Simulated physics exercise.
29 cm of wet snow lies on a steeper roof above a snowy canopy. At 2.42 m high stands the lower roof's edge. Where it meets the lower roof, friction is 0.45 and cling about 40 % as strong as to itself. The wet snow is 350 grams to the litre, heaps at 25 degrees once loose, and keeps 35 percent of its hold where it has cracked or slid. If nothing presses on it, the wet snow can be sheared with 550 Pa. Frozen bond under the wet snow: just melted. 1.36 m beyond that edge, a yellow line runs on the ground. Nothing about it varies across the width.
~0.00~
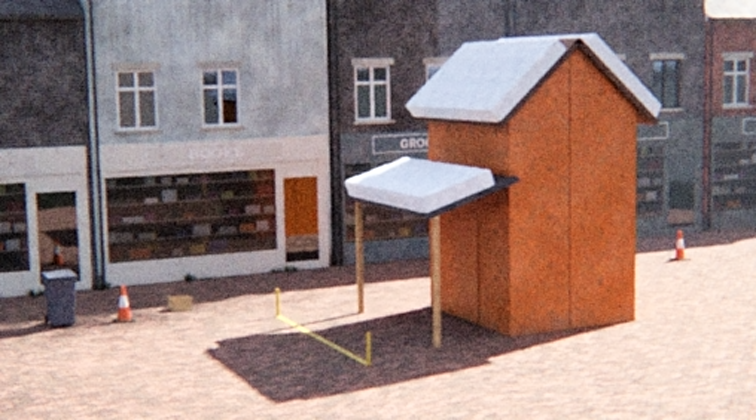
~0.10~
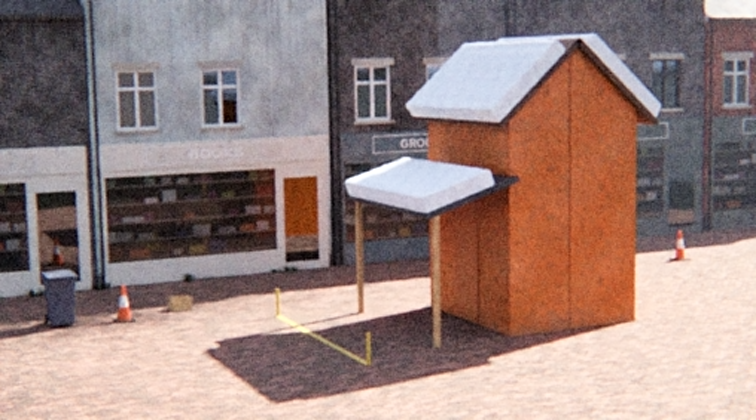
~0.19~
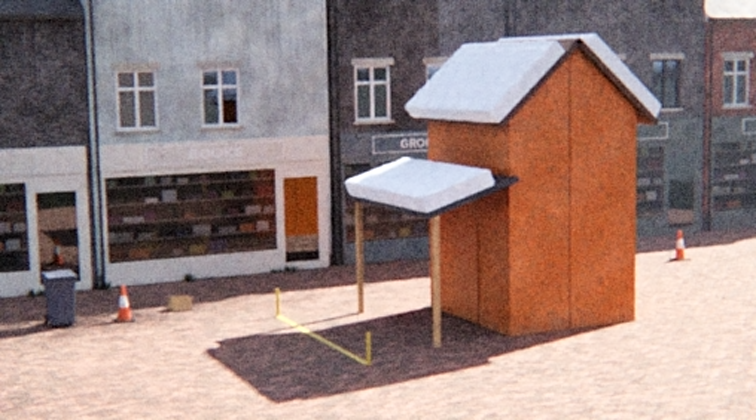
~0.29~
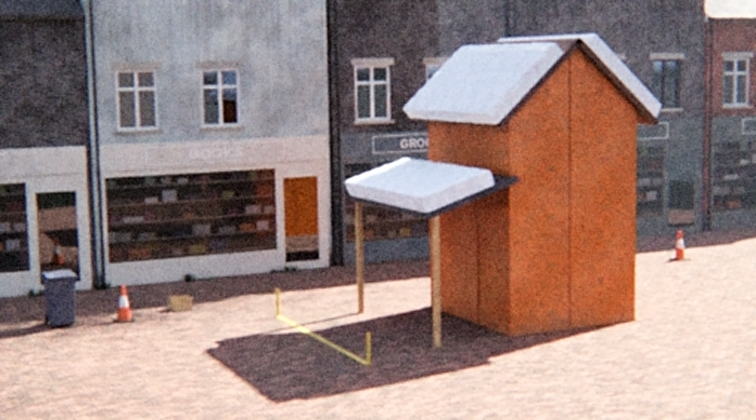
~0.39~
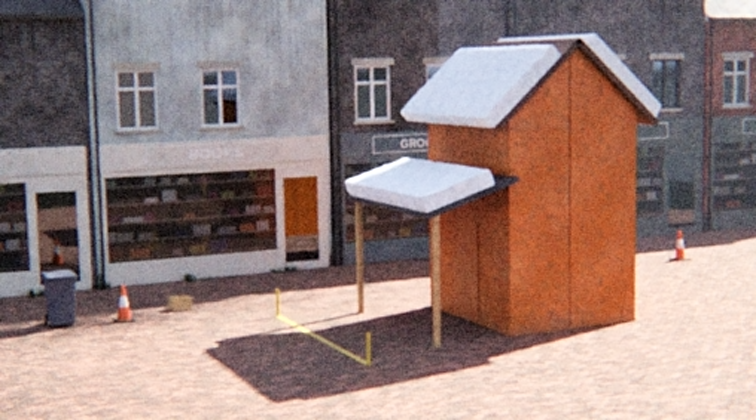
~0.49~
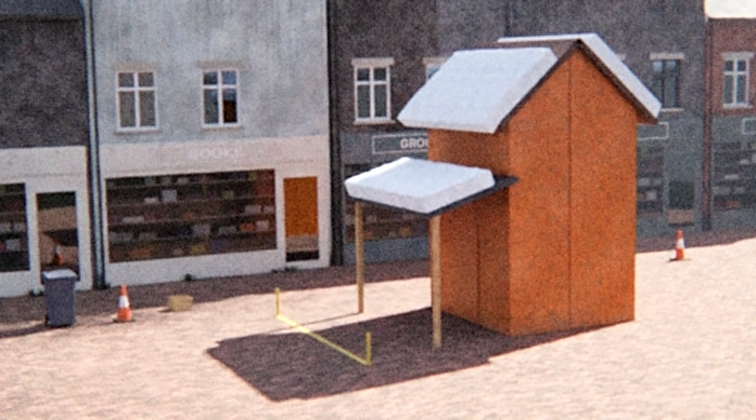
A thick white slab of wet snow lies on the left slope of a tall orange building's roof, seen from a raised viewpoint across a sunlit paved square. Below it, a snow-covered lower roof stands on wooden posts beside a yellow ground line, with grey shopfronts and orange-and-white cones behind. The upper slab creeps slightly down and left, its lower edge pushing past the eave, while the camera stays still.
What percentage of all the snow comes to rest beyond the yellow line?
About 22 %.
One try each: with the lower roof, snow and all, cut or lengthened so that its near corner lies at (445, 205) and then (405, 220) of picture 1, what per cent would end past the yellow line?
The first try gives 30 percent and the second gives 14 percent.
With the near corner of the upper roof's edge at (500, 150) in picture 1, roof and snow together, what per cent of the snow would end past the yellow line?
Roughly 1 per cent.
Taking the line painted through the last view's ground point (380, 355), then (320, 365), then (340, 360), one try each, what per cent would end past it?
I'd guess near 35 %, then near 10 %, and near 16 % on the last try.
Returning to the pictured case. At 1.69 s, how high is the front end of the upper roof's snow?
I'd say around 2.4 metres.
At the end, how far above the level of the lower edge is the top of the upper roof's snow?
It ends up some 0.8 m higher than the lower edge.
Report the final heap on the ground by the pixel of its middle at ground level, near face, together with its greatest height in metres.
Middle near (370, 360); height roughly 0.4 m.
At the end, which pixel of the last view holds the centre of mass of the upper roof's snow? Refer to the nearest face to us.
Approximately at pixel (389, 300).
After 1.04 s, none is below the lower edge and 0 % is past the line.
After 1.69 s, none is below the lower edge and 0 % is past the line.
After 2.35 s, 50 % is below the lower edge and 11 % is past the line.
After 3.00 s, 60 % is below the lower edge and 22 % is past the line.
After 4.00 s, 61 % is below the lower edge and 22 % is past the line.
